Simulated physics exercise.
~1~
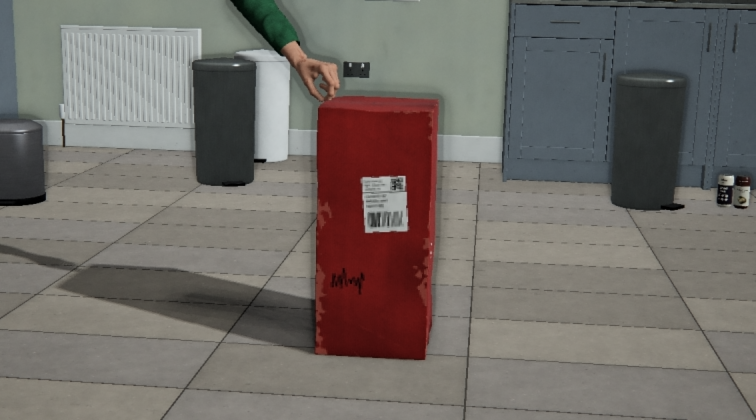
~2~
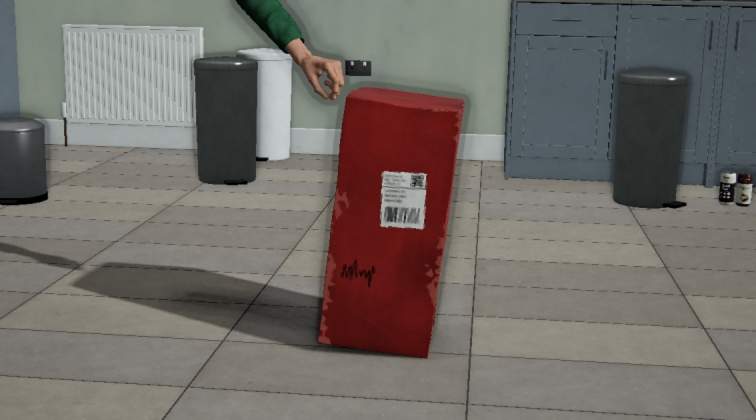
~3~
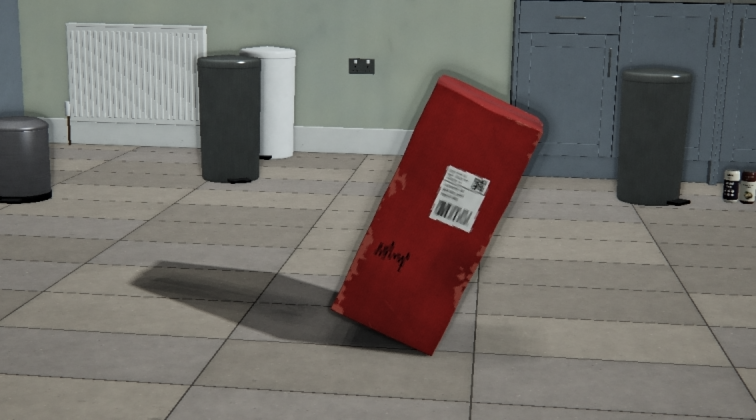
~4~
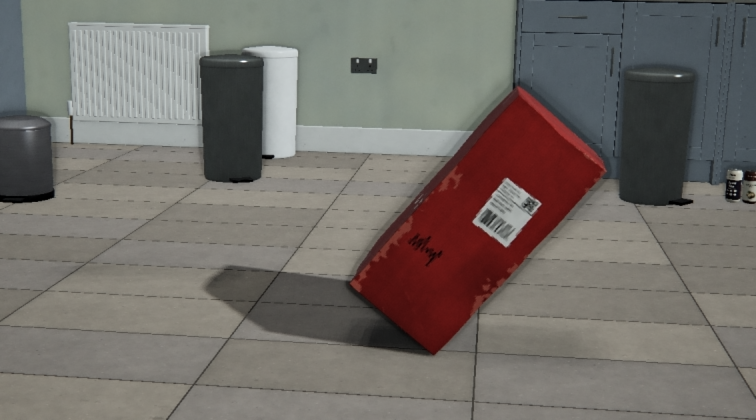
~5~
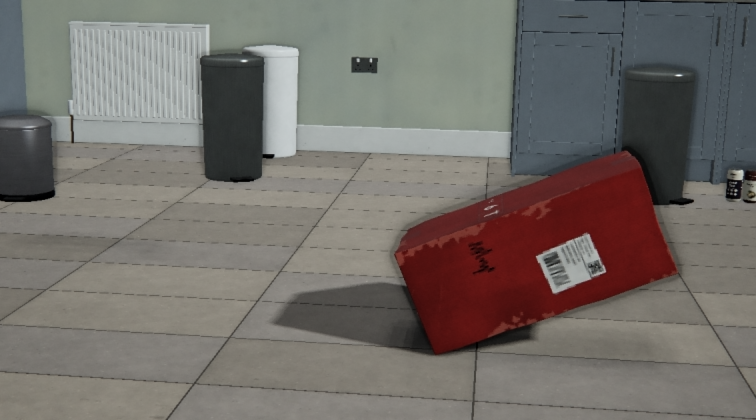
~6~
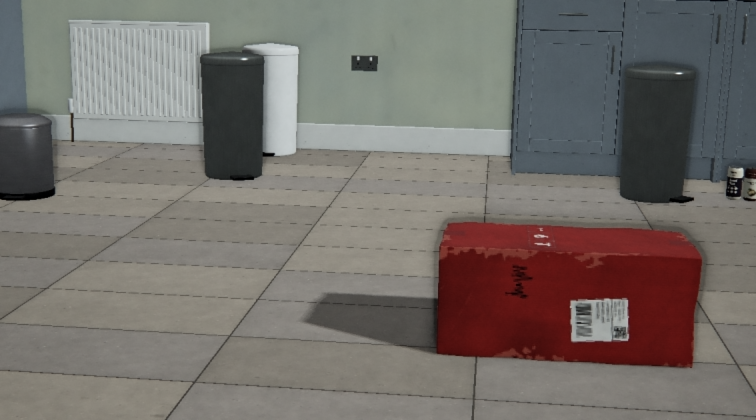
A tall red parcel with scuffed edges, a white label and a black scrawl stands upright on the pale tiled floor of a kitchen, seen from the front by a slightly swaying camera. Behind it are a white radiator, grey and white bins, a wall socket and blue cupboards on the right. A hand in a green sleeve, at the parcel's top left, pushes it and draws back as it begins to tilt. The parcel leans further and further right, pivoting on its lower right edge. It topples over and ends lying on its side.
